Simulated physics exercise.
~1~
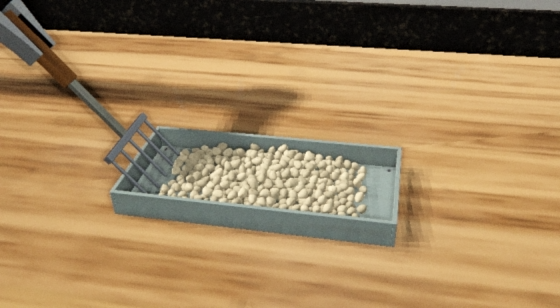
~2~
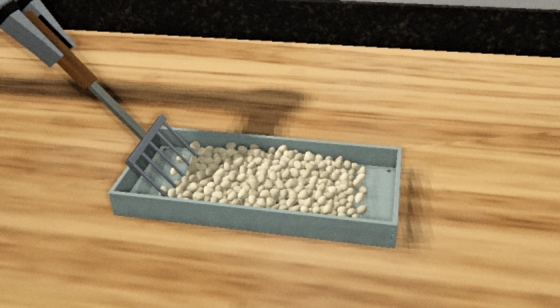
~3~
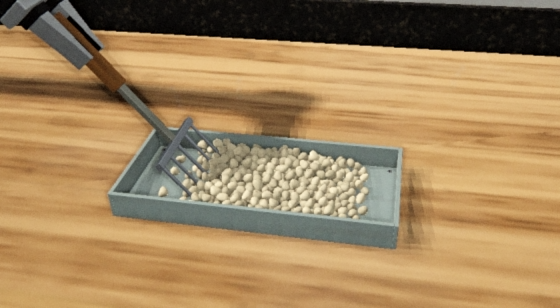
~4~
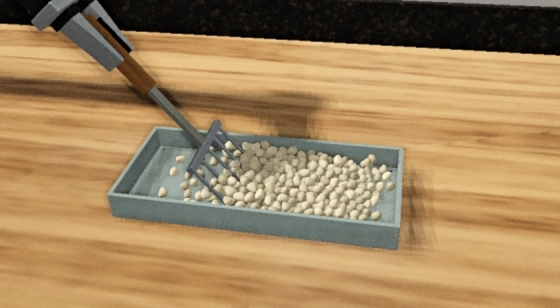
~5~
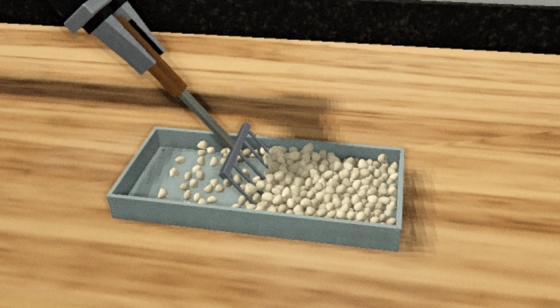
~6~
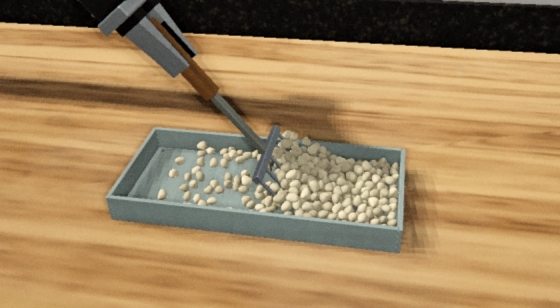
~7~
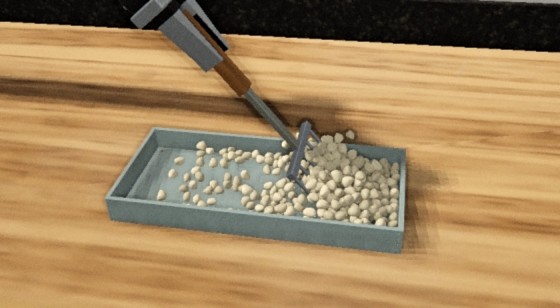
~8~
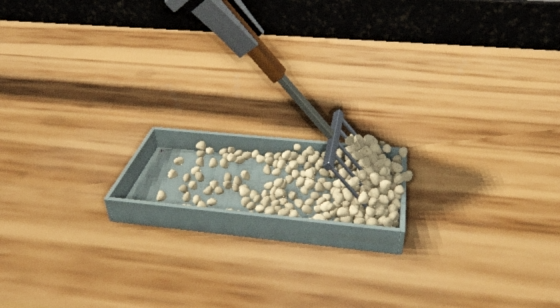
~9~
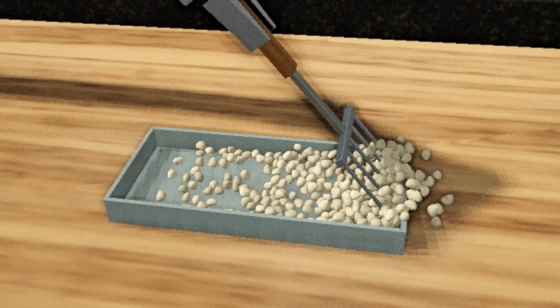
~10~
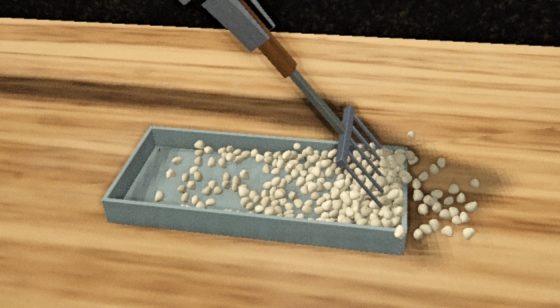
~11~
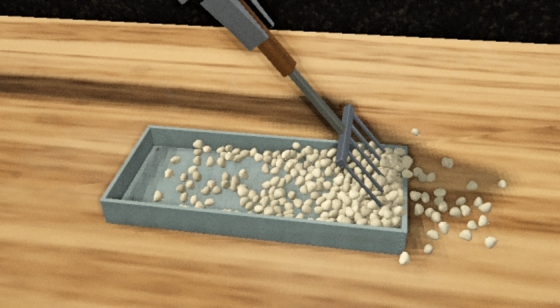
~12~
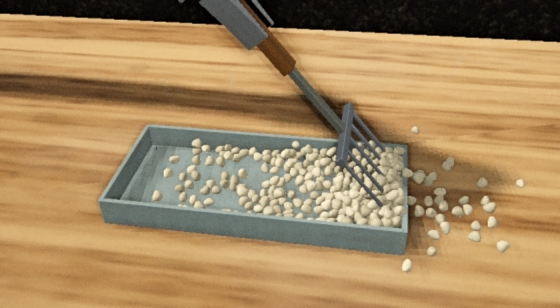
On a wooden table, a robot-held fork pushes beans right, spilling some past the tray.
